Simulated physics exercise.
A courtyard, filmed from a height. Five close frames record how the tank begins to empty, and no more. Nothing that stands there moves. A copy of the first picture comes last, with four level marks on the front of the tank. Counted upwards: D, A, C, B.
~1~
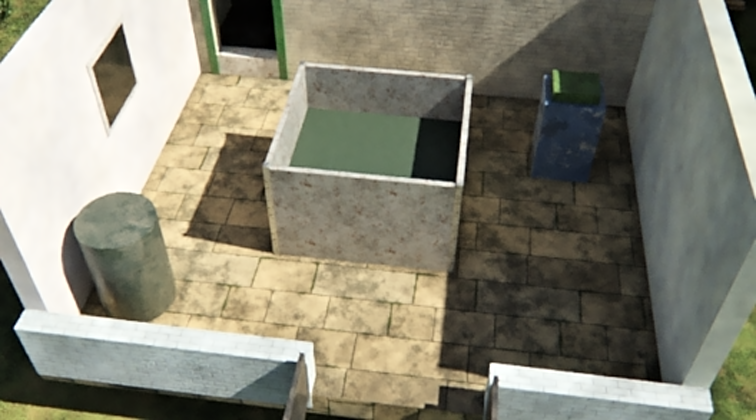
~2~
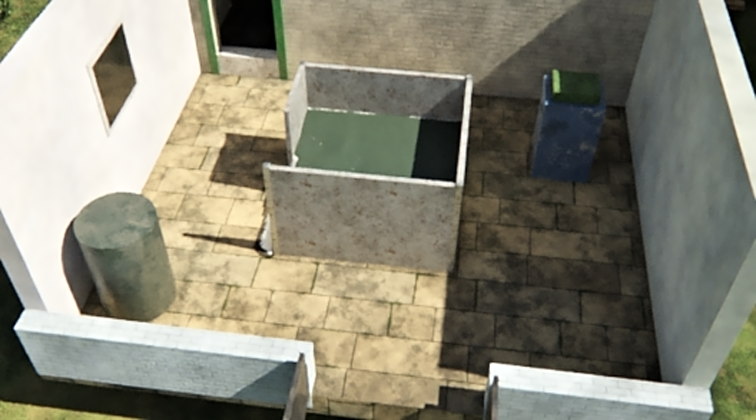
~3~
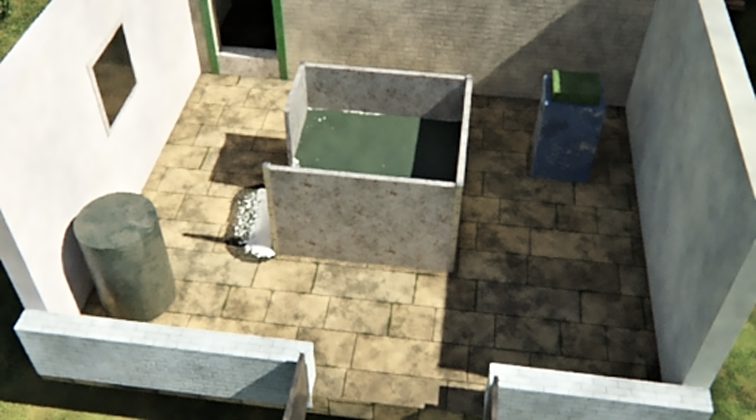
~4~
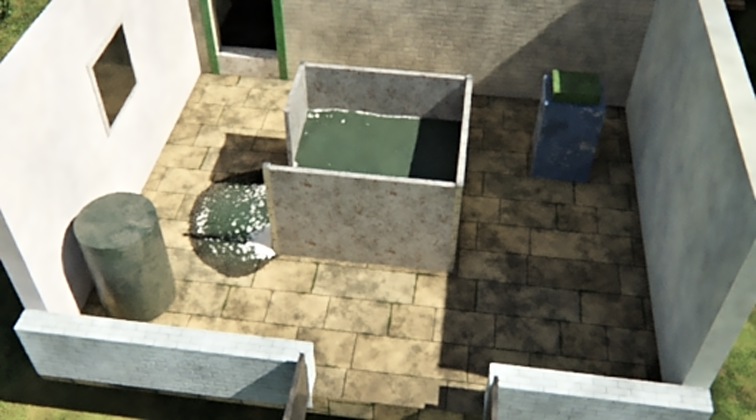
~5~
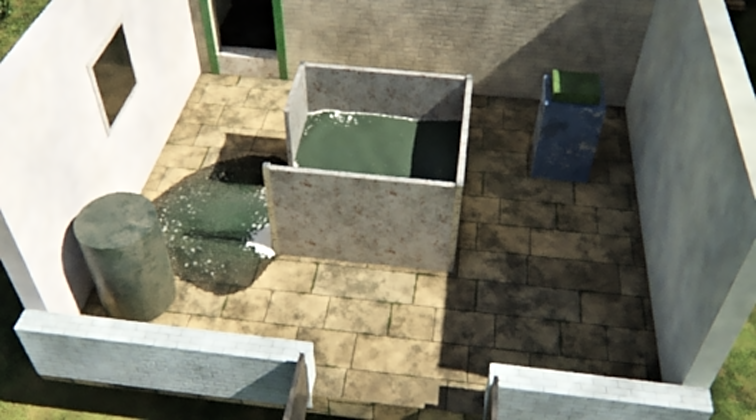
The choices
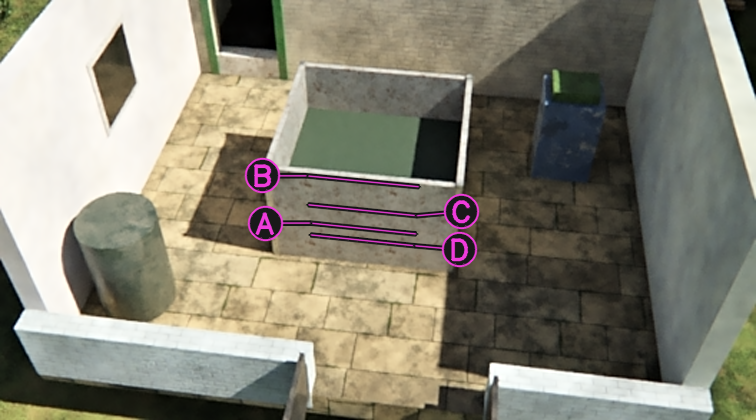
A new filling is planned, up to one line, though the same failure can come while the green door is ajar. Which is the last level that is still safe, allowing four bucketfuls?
The limit is C.
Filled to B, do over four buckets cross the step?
Yes, it does.
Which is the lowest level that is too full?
B it is.
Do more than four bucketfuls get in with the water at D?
No, that is safe.
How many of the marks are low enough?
Three of the four.
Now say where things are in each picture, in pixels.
Water in the tank at rest, its middle at (374, 162); foot of the green doorway at (250, 76); open gate at (401, 350).
Water covers 1 % of the ground and shows as far out as (270, 237).
Water covers 3 % of the ground and shows as far out as (243, 196).
Water covers 6 % of the ground and shows as far out as (214, 193).
Water covers 10 % of the ground and shows as far out as (231, 165).
On the marked copy, A at (362, 228); B at (362, 181); C at (362, 210); D at (362, 240); from the bottom up D, A, C, B.
If A is chosen, nothing gets over.
If B is chosen, about 11 bucketfuls get in.
If C is chosen, a splash gets over, under a bucket.
If D is chosen, nothing gets over.
